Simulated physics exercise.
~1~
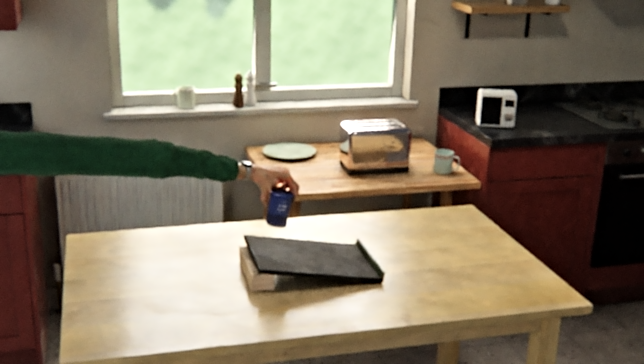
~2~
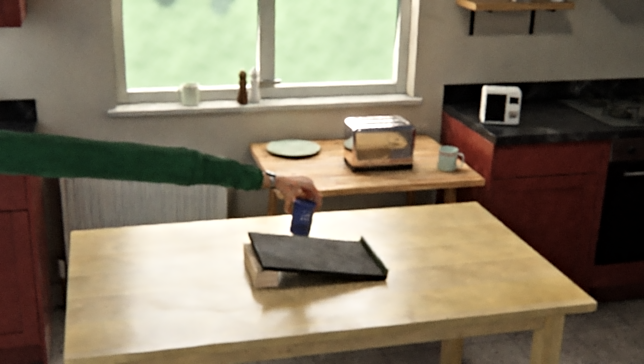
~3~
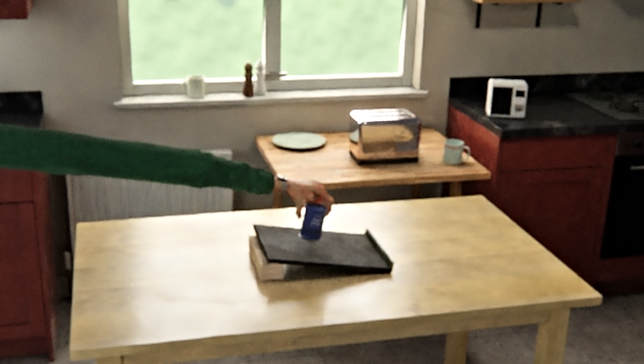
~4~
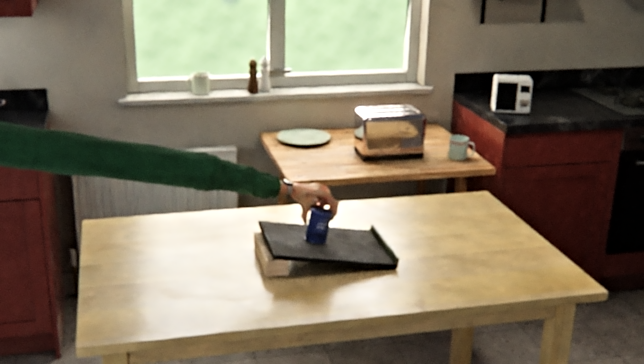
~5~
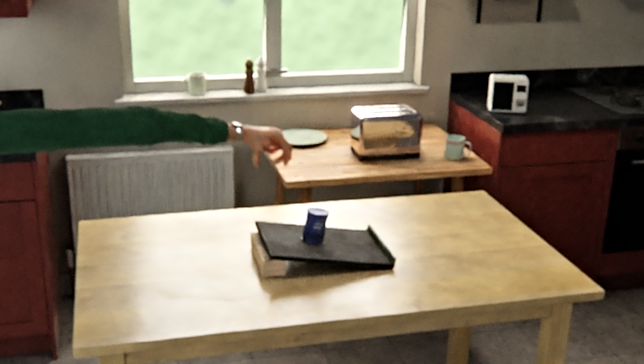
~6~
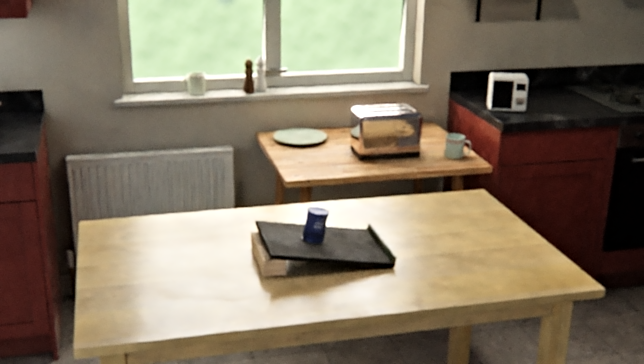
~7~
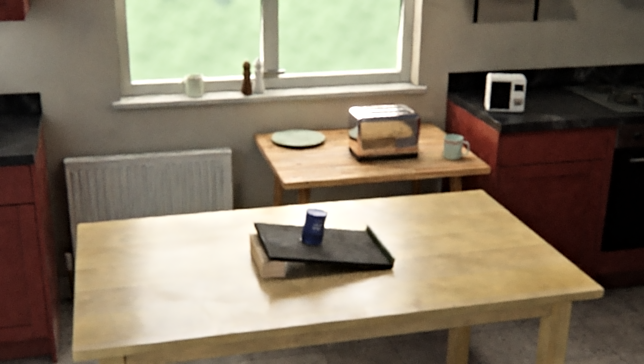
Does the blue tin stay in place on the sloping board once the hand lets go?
Yes, it stays at rest on the tilted board after the hand draws away.
